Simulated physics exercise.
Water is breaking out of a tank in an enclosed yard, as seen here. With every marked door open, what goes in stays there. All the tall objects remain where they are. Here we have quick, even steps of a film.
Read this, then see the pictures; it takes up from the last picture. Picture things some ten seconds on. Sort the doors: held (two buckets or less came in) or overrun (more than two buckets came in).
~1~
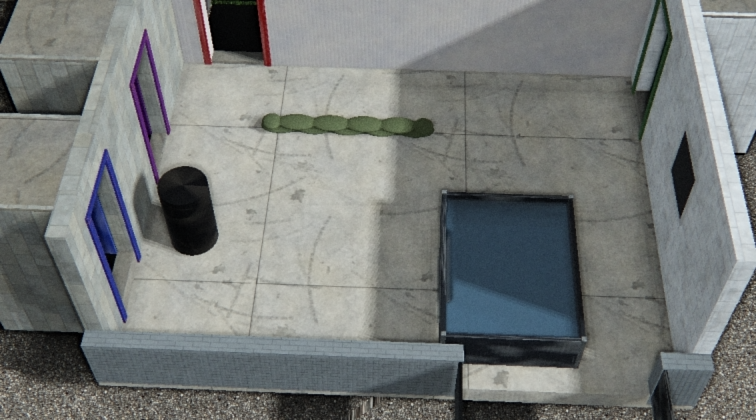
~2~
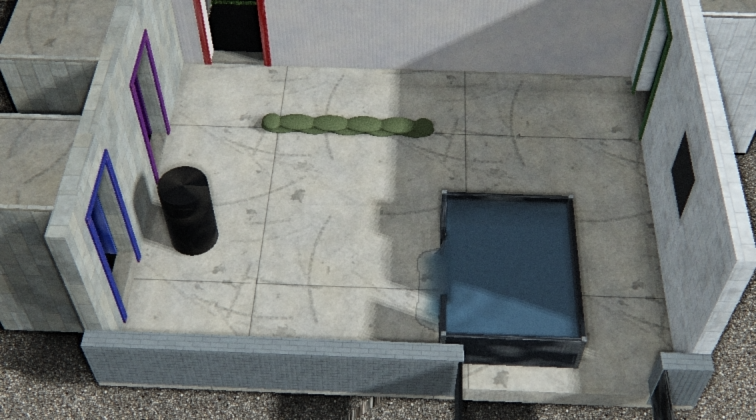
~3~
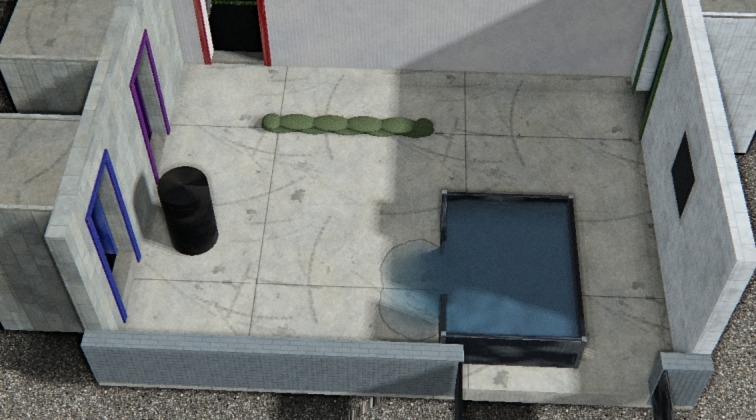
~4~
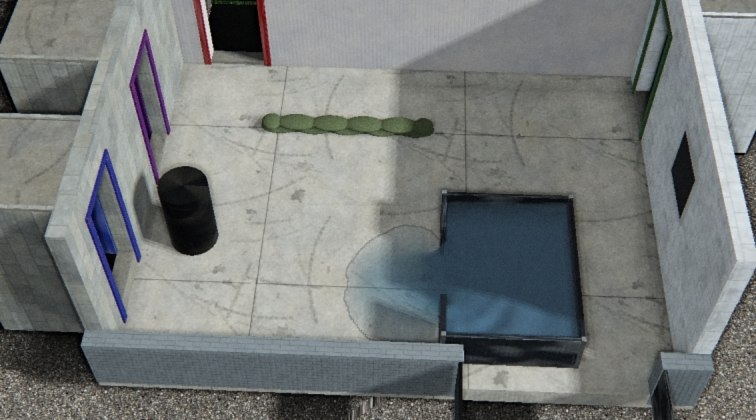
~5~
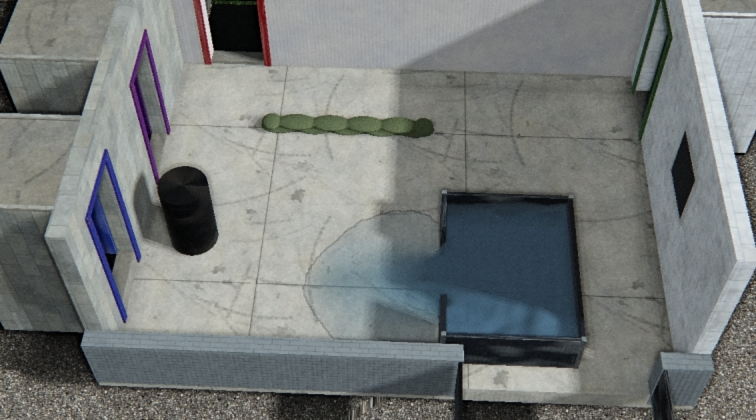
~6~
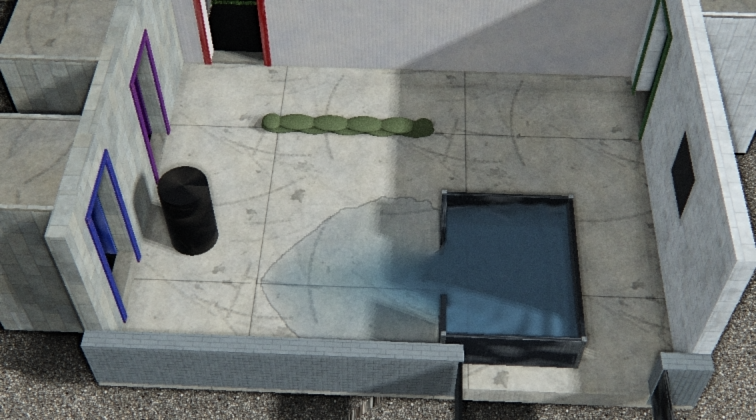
Sorted: Purple door overrun, blue door held, green door held, red door overrun.
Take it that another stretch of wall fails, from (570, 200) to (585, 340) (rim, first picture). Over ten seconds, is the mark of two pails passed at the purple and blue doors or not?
I'd say the purple door stays shy of the line and the blue door stays shy of the line.
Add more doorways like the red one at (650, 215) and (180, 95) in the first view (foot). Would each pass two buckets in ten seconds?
In order: Falls short, exceeds it.
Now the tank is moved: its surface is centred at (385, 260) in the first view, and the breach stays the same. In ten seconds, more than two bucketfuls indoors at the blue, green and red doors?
Lab note - blue door: Above the limit; green door: Short of the limit; red door: Above the limit.
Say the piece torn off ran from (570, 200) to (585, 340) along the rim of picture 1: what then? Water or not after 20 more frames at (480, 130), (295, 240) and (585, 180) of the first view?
In turn: Inundated, then untouched, then inundated.
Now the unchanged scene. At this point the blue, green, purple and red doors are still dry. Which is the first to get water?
It is the blue one.
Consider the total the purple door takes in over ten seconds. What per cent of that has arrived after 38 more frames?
85 %.
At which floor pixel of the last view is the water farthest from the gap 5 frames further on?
Around (127, 313).
A moment on, water covers 30 % of the floor; the purple door not reached, the blue door wet at the sill, nothing in, the green door not reached, the red door not reached.
Next, water covers 40 % of the floor; the purple door wet at the sill, nothing in, the blue door wet at the sill, nothing in, the green door not reached, the red door not reached.
Then, water covers 45 % of the floor; the purple door over two buckets in, the blue door under two buckets in, the green door not reached, the red door not reached.
Later, water covers 55 % of the floor; the purple door over two buckets in, the blue door under two buckets in, the green door not reached, the red door over two buckets in.
In the end, water covers 85 % of the floor; the purple door over two buckets in, the blue door under two buckets in, the green door wet at the sill, nothing in, the red door far over two buckets in.
